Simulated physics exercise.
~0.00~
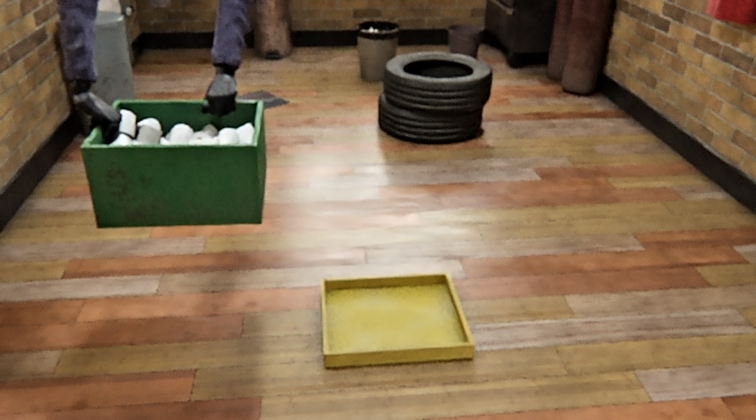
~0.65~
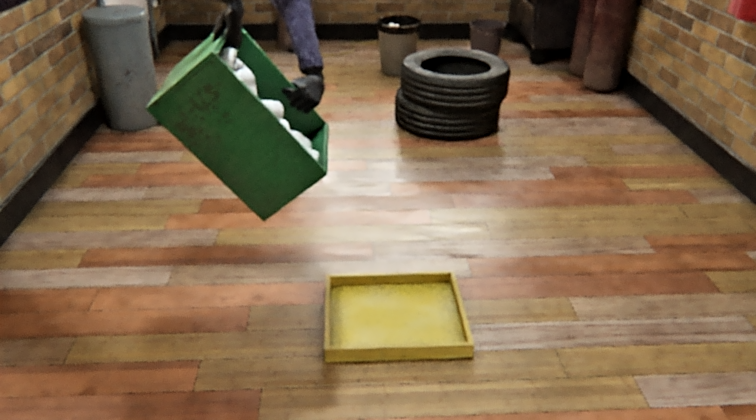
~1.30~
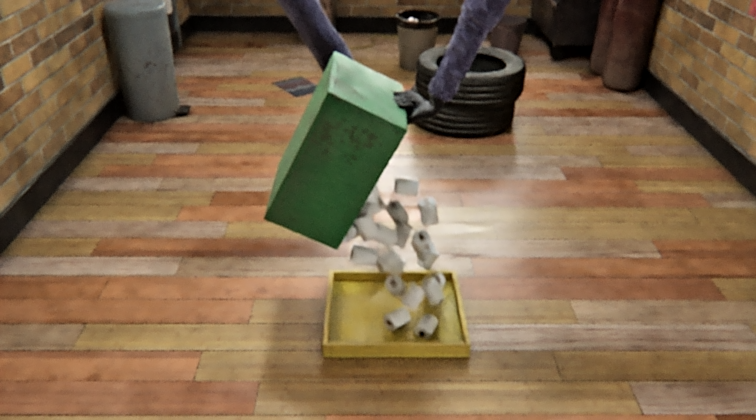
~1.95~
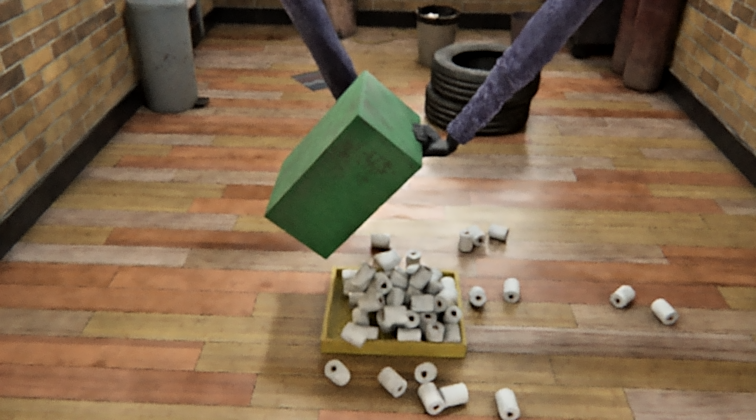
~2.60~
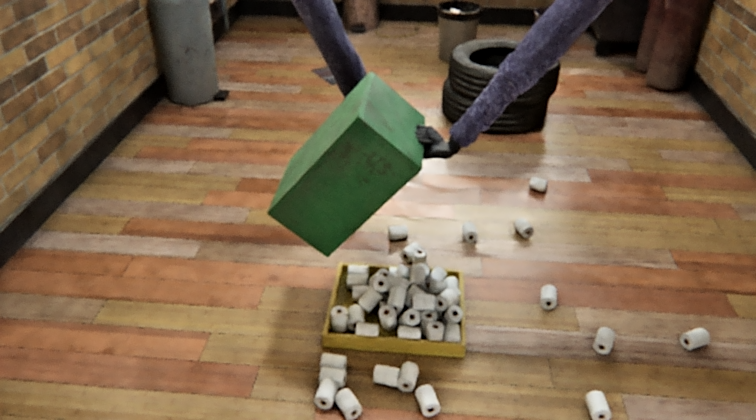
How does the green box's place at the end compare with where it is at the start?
At the start the green box is over on the left side of the room, and by the end it is further right, held just above and behind the yellow box.
